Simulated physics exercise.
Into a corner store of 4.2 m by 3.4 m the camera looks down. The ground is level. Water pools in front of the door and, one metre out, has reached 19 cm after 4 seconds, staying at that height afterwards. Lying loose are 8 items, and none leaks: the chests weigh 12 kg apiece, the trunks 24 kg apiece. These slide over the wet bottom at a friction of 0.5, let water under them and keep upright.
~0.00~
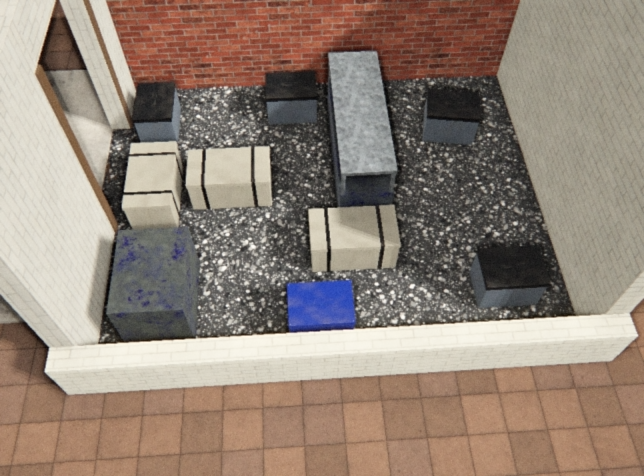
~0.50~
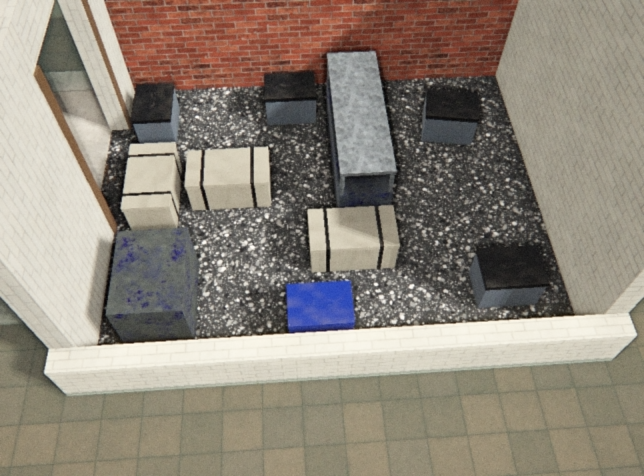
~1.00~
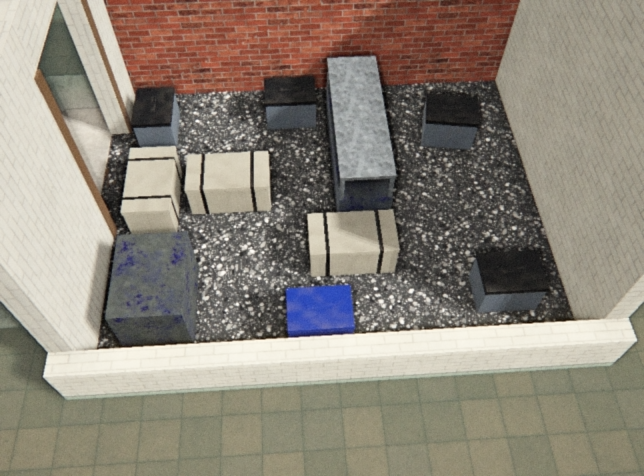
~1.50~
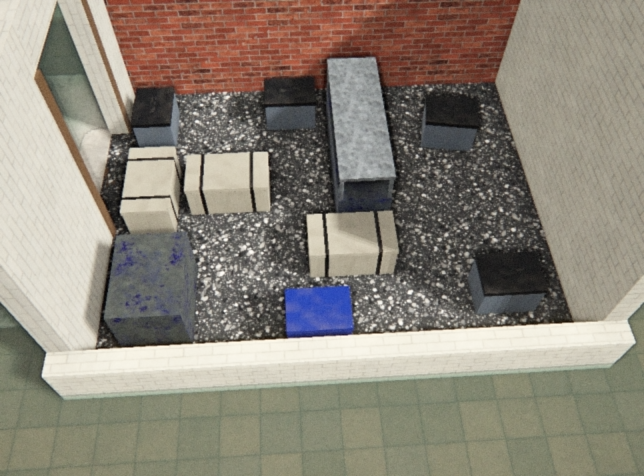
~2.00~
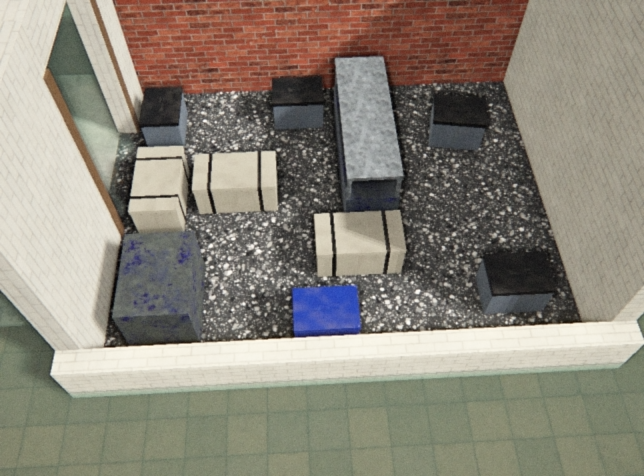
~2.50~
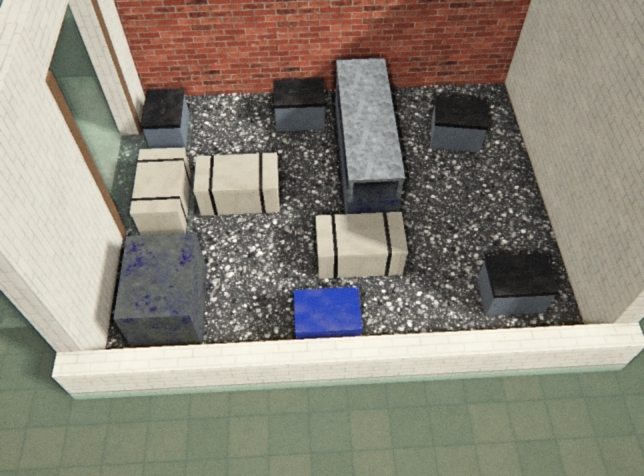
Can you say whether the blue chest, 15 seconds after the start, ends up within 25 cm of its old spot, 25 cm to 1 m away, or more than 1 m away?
It ends up more than 1 m away.
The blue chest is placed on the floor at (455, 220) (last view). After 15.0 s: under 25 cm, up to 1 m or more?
Outcome - it ends up well away.
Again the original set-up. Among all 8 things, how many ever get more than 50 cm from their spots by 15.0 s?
I count 7 of them.
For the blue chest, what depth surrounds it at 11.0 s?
About 10 cm.
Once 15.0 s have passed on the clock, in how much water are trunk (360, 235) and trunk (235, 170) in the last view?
About 15 and 12 cm.
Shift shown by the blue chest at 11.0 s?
By that time, close to 150 cm.
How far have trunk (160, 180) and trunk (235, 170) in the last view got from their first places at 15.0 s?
200 cm, 200 cm.
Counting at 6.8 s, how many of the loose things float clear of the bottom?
That would be 4 of them.
After 3.5 s the blue chest is near (327, 309), 0.0 m from its start, aground; 0 afloat.
After 6.8 s the blue chest is near (338, 317), 0.1 m from its start, aground; 4 afloat.
After 11.0 s the blue chest is near (511, 294), 1.5 m from its start, afloat; 6 afloat.
After 15.0 s the blue chest is near (500, 166), 2.2 m from its start, afloat; 8 afloat.
